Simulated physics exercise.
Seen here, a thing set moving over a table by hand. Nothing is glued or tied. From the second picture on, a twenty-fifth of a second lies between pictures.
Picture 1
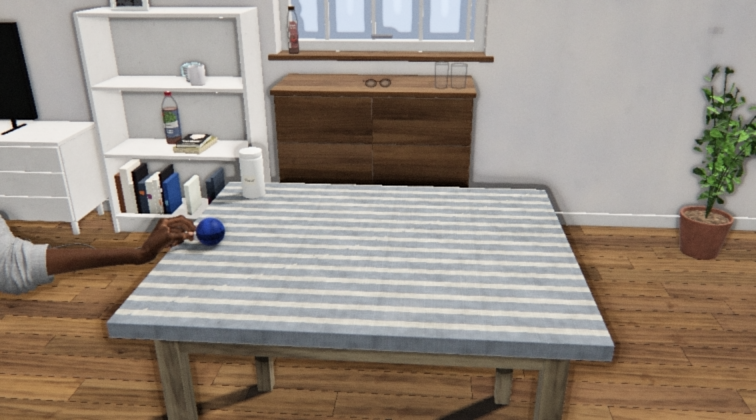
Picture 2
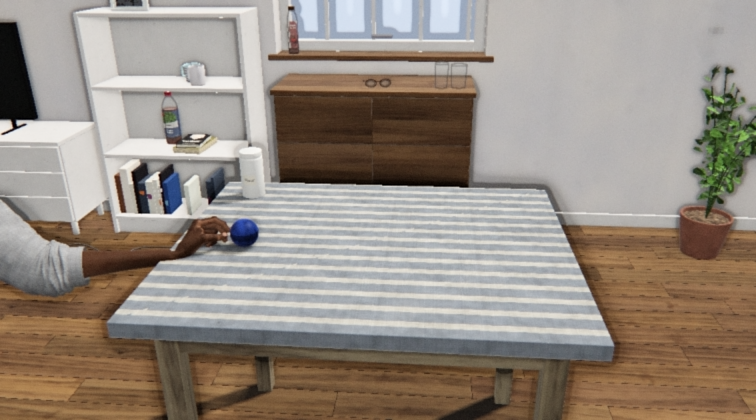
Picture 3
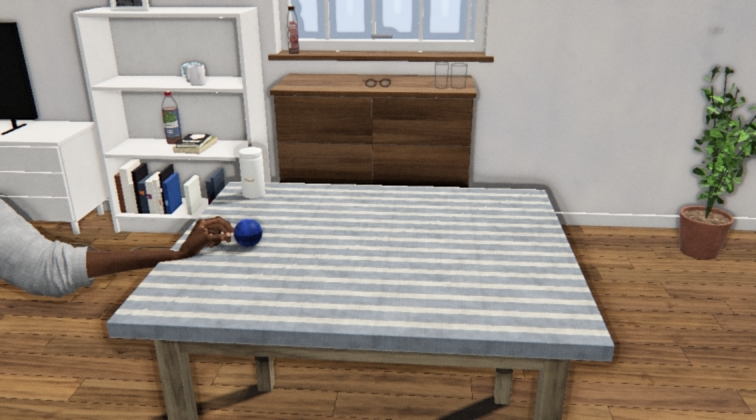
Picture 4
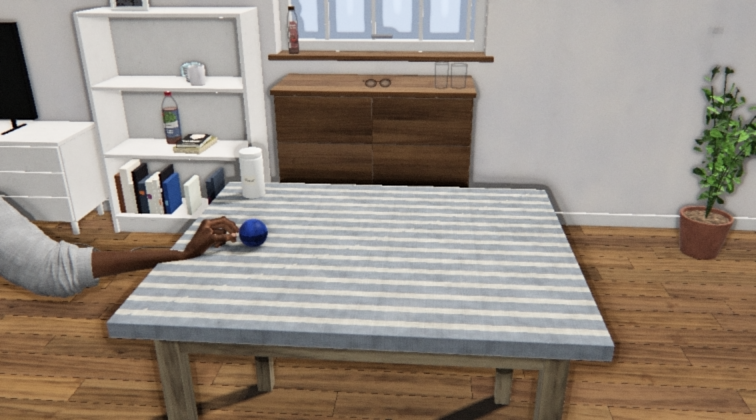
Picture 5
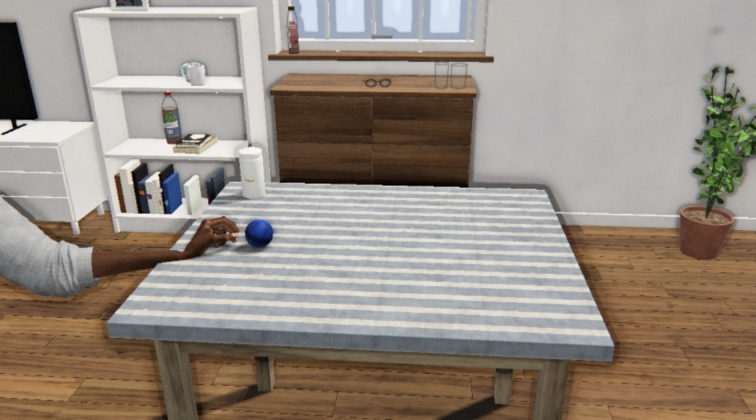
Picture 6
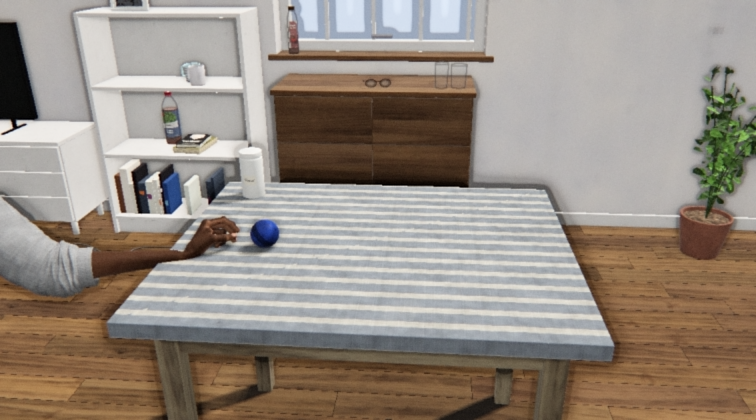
In a room with shelves and a potted plant, a hand at the left moves a blue ball rightward across a striped table, then stays behind as the ball rolls slowly a short way further right.
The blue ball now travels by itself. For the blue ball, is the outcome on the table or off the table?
The blue ball stays on the table.
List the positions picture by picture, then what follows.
In the first picture, under the hand; blue ball (211, 232).
In the second picture, under the hand; blue ball (244, 233).
In the third picture, under the hand; blue ball (248, 233).
In the fourth picture, blue ball (253, 233).
In the fifth picture, blue ball (259, 233).
In the sixth picture, blue ball (265, 234) rolled a little.
Then, 0.20 s after the last picture, blue ball rolled about its own width near (290, 234).
Then, 0.40 s after the last picture, blue ball rolled well along near (311, 235).
Then, 0.80 s after the last picture, blue ball rolled well along near (338, 236).
At rest, moved from the start, blue ball. Seen from the same camera at the end, blue ball near (346, 236).
